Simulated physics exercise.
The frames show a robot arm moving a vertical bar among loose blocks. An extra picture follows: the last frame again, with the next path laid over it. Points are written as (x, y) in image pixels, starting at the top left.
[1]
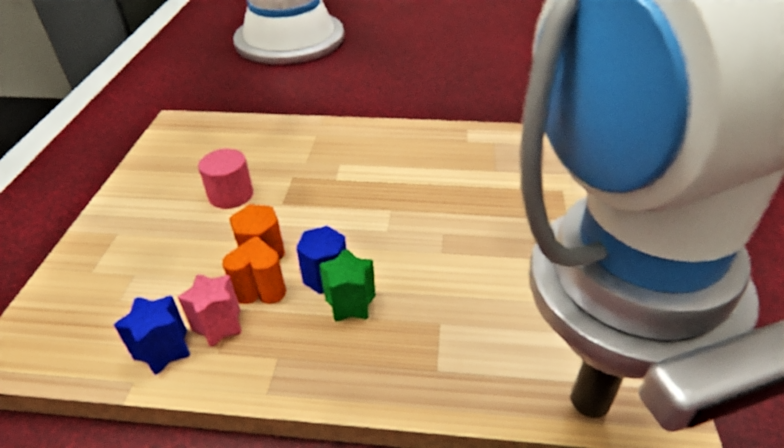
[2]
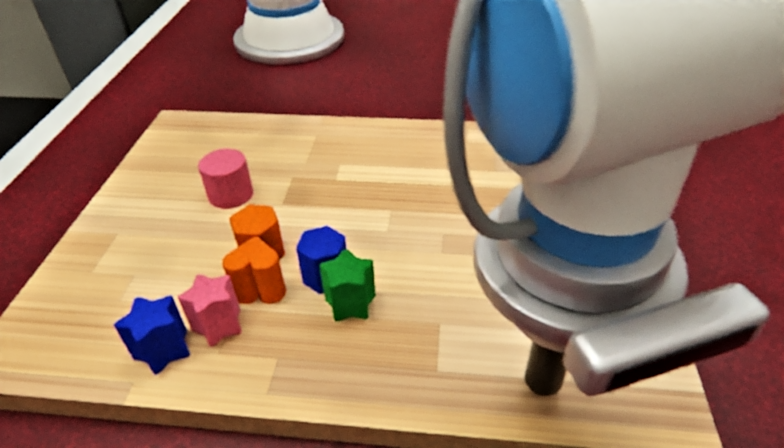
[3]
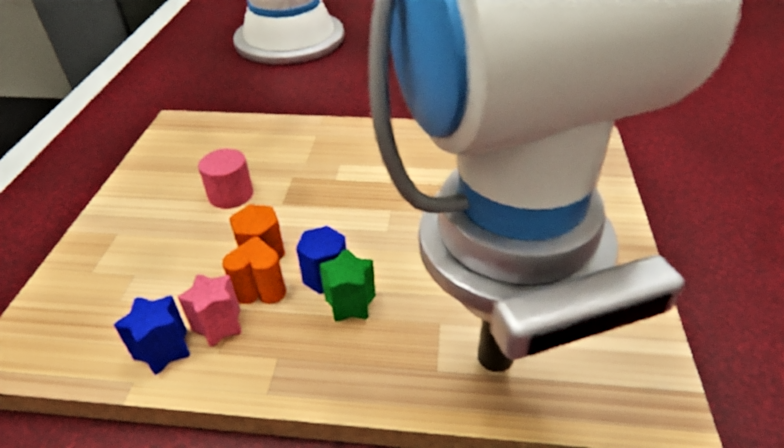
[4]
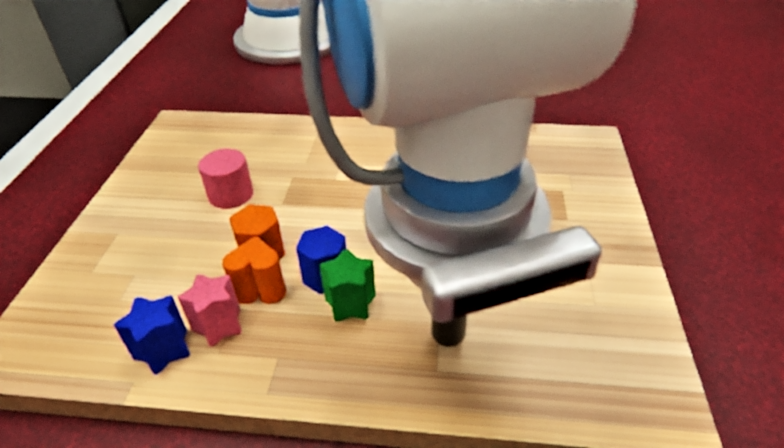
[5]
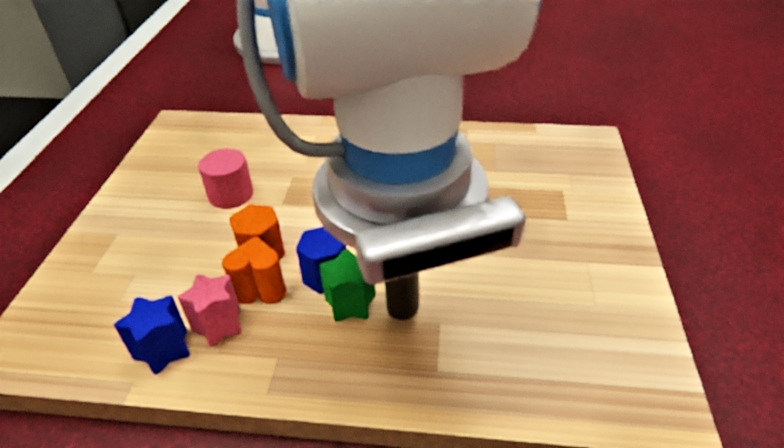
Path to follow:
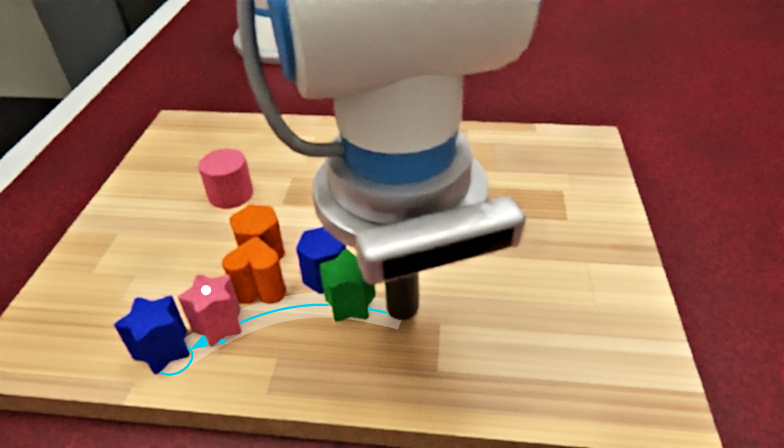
The video shows a white and blue robot arm moving a dark vertical bar leftward and slightly away across a wooden board, nearing the green star-shaped block, while the blue, pink, orange and green blocks stay still.
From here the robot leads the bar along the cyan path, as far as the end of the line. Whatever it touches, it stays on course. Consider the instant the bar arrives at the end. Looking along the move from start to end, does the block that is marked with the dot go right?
No, that is not how it ends up.
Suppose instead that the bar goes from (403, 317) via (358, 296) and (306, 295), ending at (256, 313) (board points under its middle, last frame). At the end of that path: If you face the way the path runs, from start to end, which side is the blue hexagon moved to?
Its shift is rightward.
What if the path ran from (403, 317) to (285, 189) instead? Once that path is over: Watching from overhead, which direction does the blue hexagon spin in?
Rotates clockwise.
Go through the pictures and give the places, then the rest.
Bar tip (590, 401); block tops, blue star-shaped block (146, 315); pink star-shaped block (206, 290); orange heart block (251, 255); orange hexagon (253, 218); blue hexagon (321, 241); green star-shaped block (347, 268), in the first picture.
Bar (543, 380); blocks unchanged, in the second picture.
Bar (495, 358); blocks unchanged, in the third picture.
Bar (448, 333); blocks unchanged, in the fourth picture.
Bar (403, 308); blue star-shaped block (146, 315); pink star-shaped block (206, 290); orange heart block (251, 255); orange hexagon (253, 218); blue hexagon (321, 241); green star-shaped block (347, 268), in the fifth picture.
Path on the board, from (403, 317) via (327, 305) and (250, 319), ending at (174, 359); the dot is on the pink star-shaped block.
On the path given first. One third of the way, bar (325, 296); orange heart block (242, 254); orange hexagon (250, 215), turned 15° anticlockwise; blue hexagon (292, 224), turned 45° clockwise; green star-shaped block (289, 257), turned 20° clockwise.
Two thirds of the way, bar (247, 310); pink star-shaped block (200, 291); orange heart block (200, 241), turned 15° clockwise; orange hexagon (248, 214), turned 20° anticlockwise; blue hexagon (289, 221), turned 70° clockwise; green star-shaped block (240, 256), turned 60° clockwise.
At the end, bar (170, 351); blue star-shaped block (70, 331); pink star-shaped block (123, 319), turned 25° clockwise; orange heart block (200, 240), turned 15° clockwise; orange hexagon (248, 214), turned 20° anticlockwise; blue hexagon (289, 221), turned 70° clockwise; green star-shaped block (239, 257), turned 65° clockwise.
